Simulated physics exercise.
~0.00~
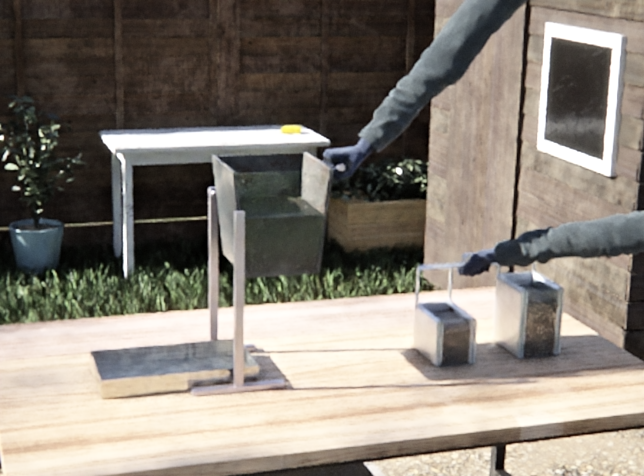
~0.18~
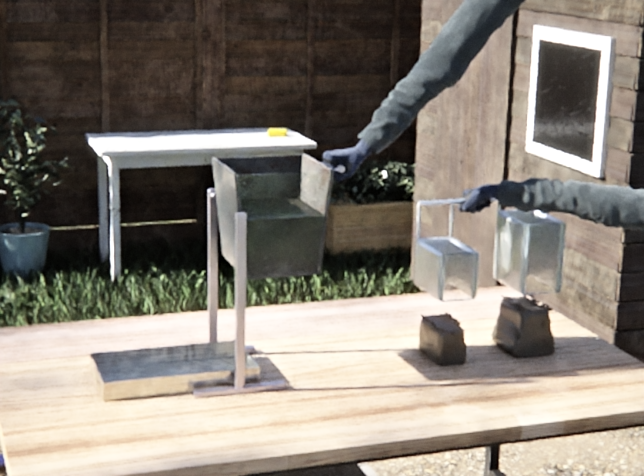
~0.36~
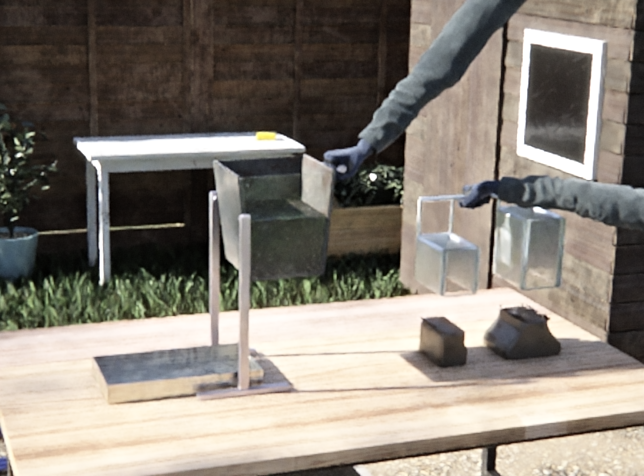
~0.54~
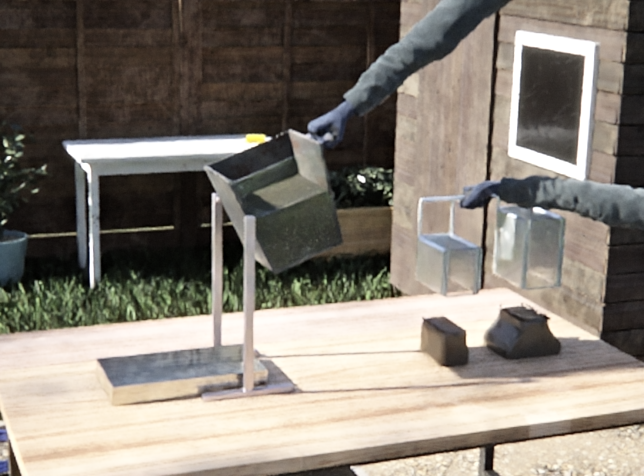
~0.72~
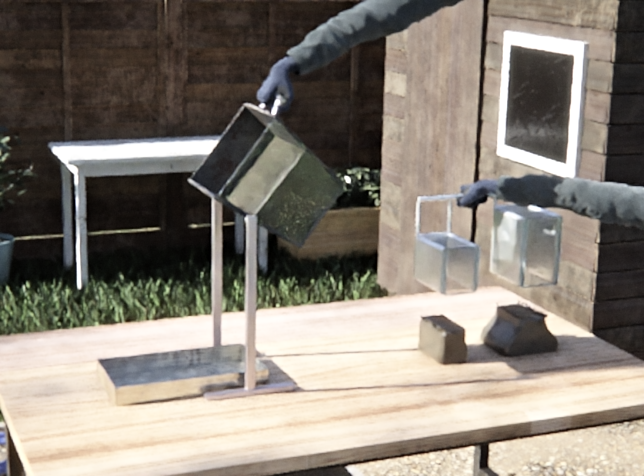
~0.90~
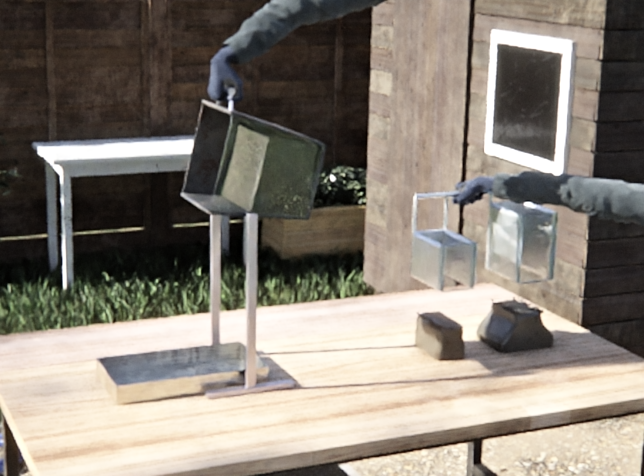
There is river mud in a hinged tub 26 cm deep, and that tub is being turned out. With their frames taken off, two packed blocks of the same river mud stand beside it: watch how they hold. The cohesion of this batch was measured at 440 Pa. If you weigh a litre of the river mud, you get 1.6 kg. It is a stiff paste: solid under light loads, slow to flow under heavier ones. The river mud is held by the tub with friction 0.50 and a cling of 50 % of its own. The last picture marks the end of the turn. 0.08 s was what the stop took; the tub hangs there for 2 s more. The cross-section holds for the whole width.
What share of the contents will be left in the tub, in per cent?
Roughly 100 per cent will be left in the tub.
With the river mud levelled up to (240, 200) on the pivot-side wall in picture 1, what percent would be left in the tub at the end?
Roughly 80 per cent would still be in the tub at the end.
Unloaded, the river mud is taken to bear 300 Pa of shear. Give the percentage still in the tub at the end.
That comes out at roughly 85 %.
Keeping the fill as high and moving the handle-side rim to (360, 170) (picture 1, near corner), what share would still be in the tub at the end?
65 %, roughly.
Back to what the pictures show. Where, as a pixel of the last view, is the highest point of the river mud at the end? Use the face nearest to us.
The highest point is near (291, 160) in the last picture.
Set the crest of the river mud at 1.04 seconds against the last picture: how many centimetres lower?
Roughly 4 cm.
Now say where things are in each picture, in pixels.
In the first frame, handle-side rim at (330, 169), tilt 0 degrees; highest point of the river mud at (320, 213); test blocks 11 cm, 16 cm high (left to right).
In the second frame, handle-side rim at (330, 171), tilt 0 degrees; highest point of the river mud at (320, 215); test blocks 10 cm, 14 cm high (left to right).
In the third frame, handle-side rim at (332, 171), tilt 1 degrees; highest point of the river mud at (321, 216); test blocks 10 cm, 11 cm high (left to right).
In the fourth frame, handle-side rim at (319, 145), tilt 20 degrees; highest point of the river mud at (328, 191); test blocks 10 cm, 11 cm high (left to right).
In the fifth frame, handle-side rim at (274, 118), tilt 52 degrees; highest point of the river mud at (307, 152); test blocks 10 cm, 11 cm high (left to right).
In the sixth frame, handle-side rim at (232, 116), tilt 76 degrees; highest point of the river mud at (268, 136); test blocks 10 cm, 11 cm high (left to right).
By 1.04 s, the tub is at 76 degrees and holds 100 %.
By 1.21 s, the tub is at 76 degrees and holds 100 %.
By 1.38 s, the tub is at 76 degrees and holds 100 %.
By 1.55 s, the tub is at 76 degrees and holds 100 %.
By 2.90 s, at the end, the tub is at 76 degrees and holds 100 %.
